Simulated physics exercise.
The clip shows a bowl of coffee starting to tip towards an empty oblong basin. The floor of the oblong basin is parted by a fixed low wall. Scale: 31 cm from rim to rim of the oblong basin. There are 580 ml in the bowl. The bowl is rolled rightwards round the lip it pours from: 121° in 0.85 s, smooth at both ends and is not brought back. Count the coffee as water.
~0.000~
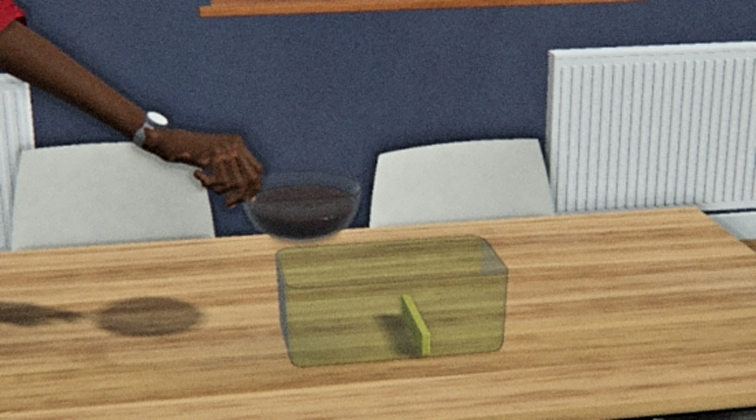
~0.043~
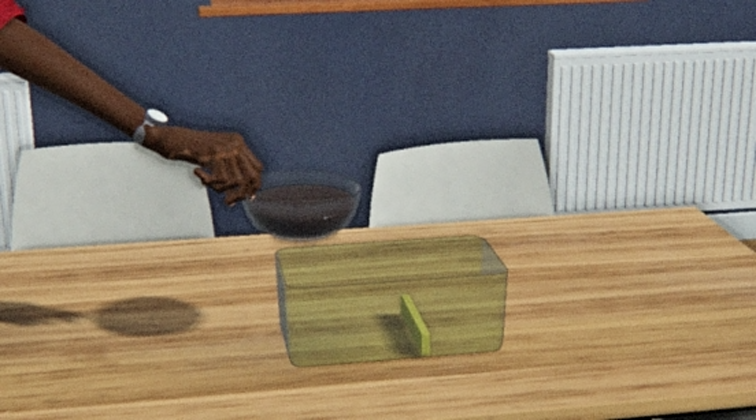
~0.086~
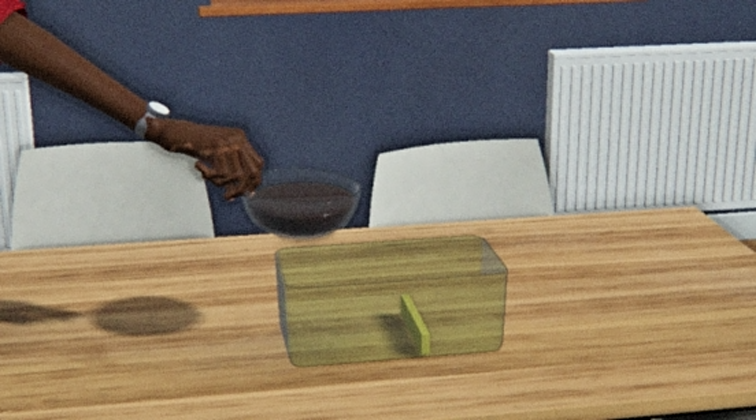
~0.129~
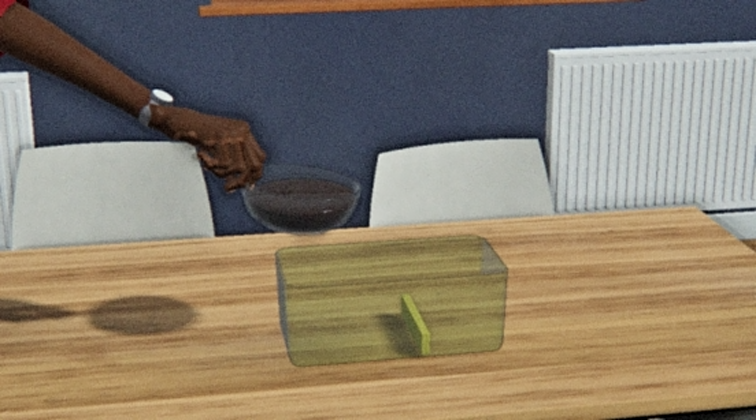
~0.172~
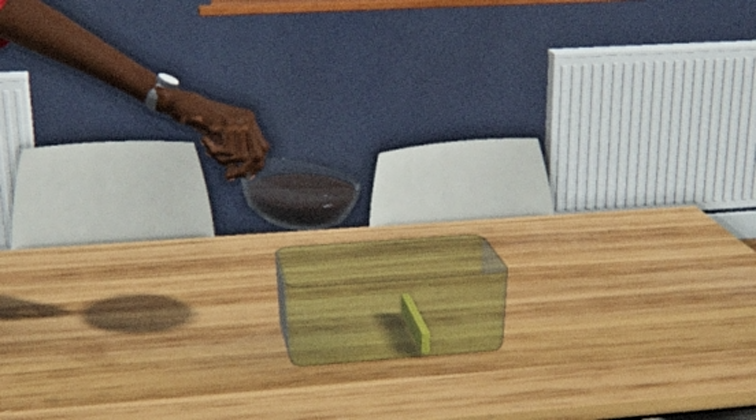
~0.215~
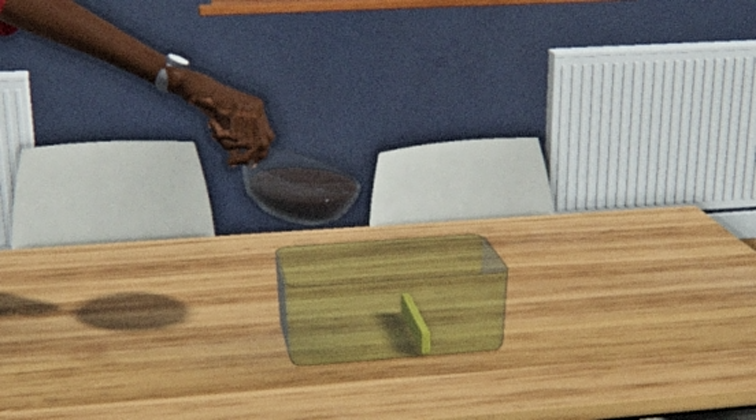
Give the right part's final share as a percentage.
About 61 per cent.
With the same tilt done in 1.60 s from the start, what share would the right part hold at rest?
In that case some 80 per cent.
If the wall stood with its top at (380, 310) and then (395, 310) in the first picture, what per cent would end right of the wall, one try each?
First 80, then 80 per cent.
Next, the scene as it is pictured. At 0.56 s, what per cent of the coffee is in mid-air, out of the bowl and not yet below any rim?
About 62 per cent.
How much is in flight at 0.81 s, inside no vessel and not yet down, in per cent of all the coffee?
About 10 per cent.
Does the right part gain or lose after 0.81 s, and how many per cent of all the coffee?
It goes down by about 12.
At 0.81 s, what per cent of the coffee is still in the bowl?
About 0 per cent.
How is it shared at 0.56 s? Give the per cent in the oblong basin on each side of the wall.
Left about 6, right about 7.
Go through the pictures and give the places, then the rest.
The first picture shows tilt 0°; pouring edge (359, 186); surface from (246, 205) to (355, 197); the oblong basin's rim runs from (281, 270) to (496, 255); the wall's top is at (415, 315).
The second picture shows tilt 1°; pouring edge (359, 186); surface from (246, 204) to (355, 197).
The third picture shows tilt 3°; pouring edge (359, 186); surface from (246, 201) to (354, 195).
The fourth picture shows tilt 7°; pouring edge (359, 186); surface from (246, 197) to (355, 192).
The fifth picture shows tilt 12°; pouring edge (359, 185); surface from (246, 190) to (355, 187).
The sixth picture shows tilt 18°; pouring edge (359, 185); surface from (247, 182) to (355, 183).
After 0.56 s the tilt is 89° and 24 per cent is still to pour, 6 is left of the wall and 7 right of it.
After 0.81 s the tilt is 120° and 0 per cent is still to pour, 16 is left of the wall and 73 right of it.
After 1.07 s the tilt is 121° and 0 per cent is still to pour, 28 is left of the wall and 67 right of it.
After 1.35 s the tilt is 121° and 0 per cent is still to pour, 35 is left of the wall and 61 right of it.
In the end 35 per cent lies left of the wall, 61 right of it and 4 outside.
